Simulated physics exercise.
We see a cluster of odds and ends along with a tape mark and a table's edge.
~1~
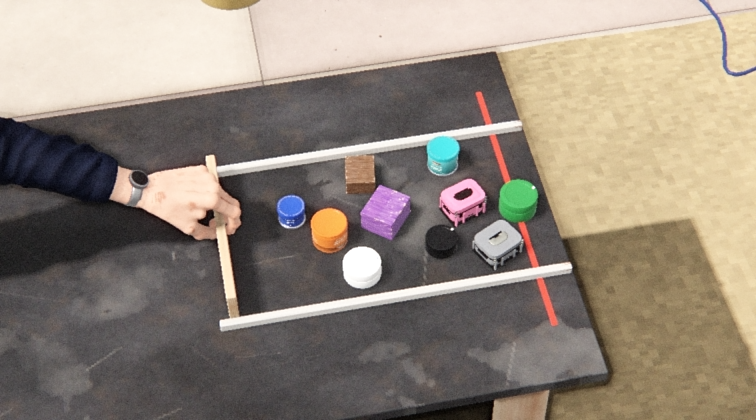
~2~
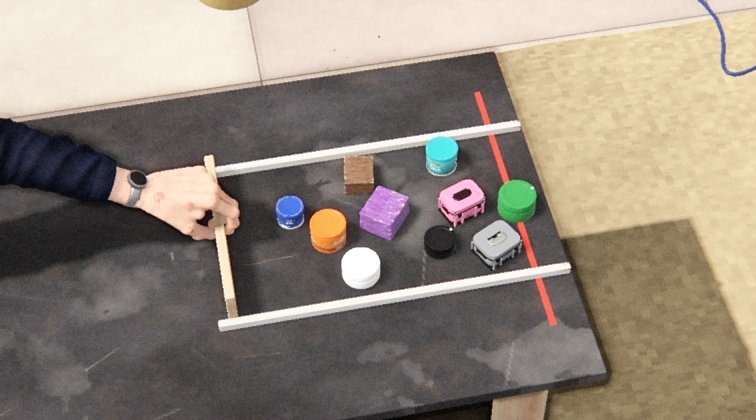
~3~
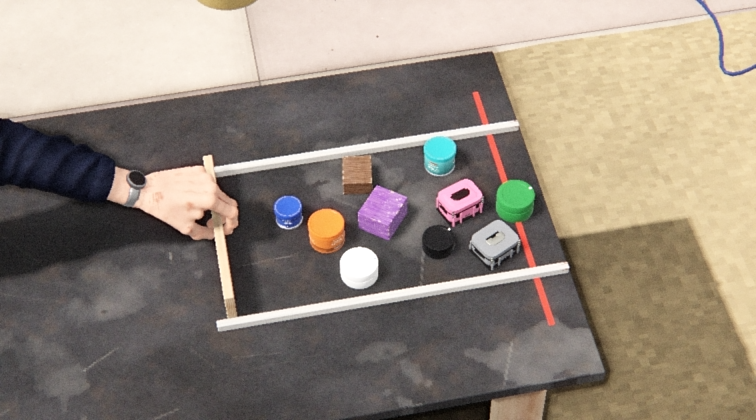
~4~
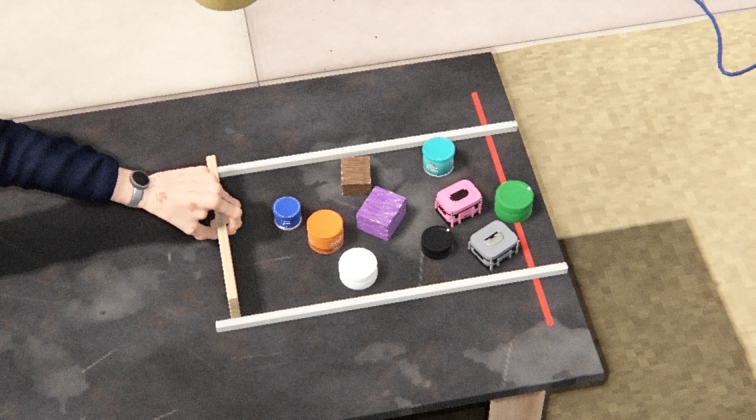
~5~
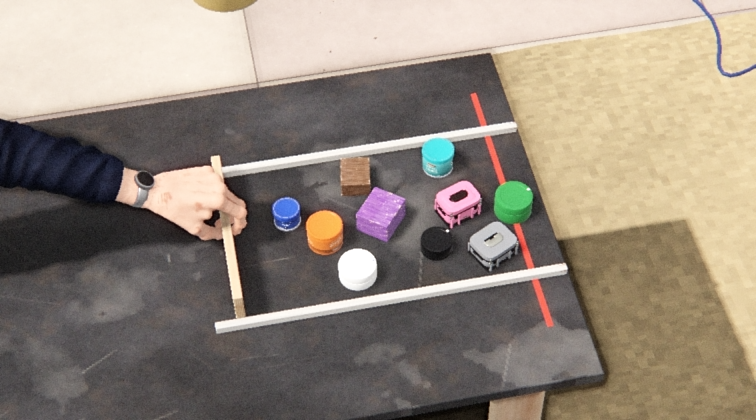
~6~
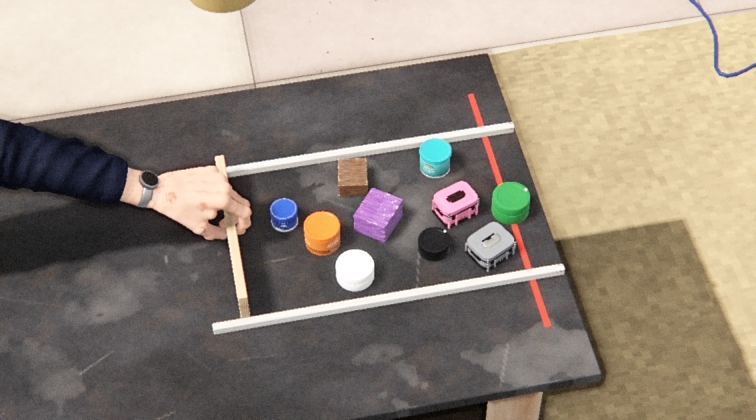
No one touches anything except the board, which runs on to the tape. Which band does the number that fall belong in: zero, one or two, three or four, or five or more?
Well, what drops off the end works out to five or more of them.
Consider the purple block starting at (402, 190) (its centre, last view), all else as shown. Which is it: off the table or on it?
From that start, the object then does not stay.
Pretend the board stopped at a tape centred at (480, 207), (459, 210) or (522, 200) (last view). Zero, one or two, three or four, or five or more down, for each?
First either one or two, then one or two, and lastly five or more.
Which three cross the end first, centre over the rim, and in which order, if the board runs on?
First the green lid, next the grey case, then the pink case.
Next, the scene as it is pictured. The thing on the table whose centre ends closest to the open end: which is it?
Ending up nearest is the purple block.
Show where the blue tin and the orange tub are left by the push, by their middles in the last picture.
Same order as the question: First (512, 171), second (533, 220).
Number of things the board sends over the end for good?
5.
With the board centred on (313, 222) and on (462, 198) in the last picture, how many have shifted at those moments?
In order, the tallies are 2 and 10.
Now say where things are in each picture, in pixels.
Green lid (518, 201); grey case (498, 245); pink case (463, 202); board (222, 235); tape (514, 201), in the first frame.
Grey case (496, 245); orange tub (328, 231), in the second frame.
Pink case (460, 203); turquoise tin (440, 157), in the third frame.
Green lid (514, 202); purple block (382, 214), in the fourth frame.
Grey case (493, 246); white lid (358, 270), in the fifth frame.
Green lid (511, 203); grey case (490, 247); pink case (455, 205); board (233, 235); tape (507, 202), in the sixth frame.
Early on, none off yet; green lid at rest near (511, 203); grey case at rest near (490, 247); pink case at rest near (455, 205).
A while later, none off yet; green lid at rest near (511, 203); grey case moving near (494, 247); pink case travelled a little near (466, 208).
Further along, none off yet; green lid leaning well over near (569, 218); grey case travelled well along near (556, 243); pink case travelled well along near (525, 205).
Finally, the number that fall off is five or more; lost, black lid, turquoise tin, pink case, grey case and green lid.
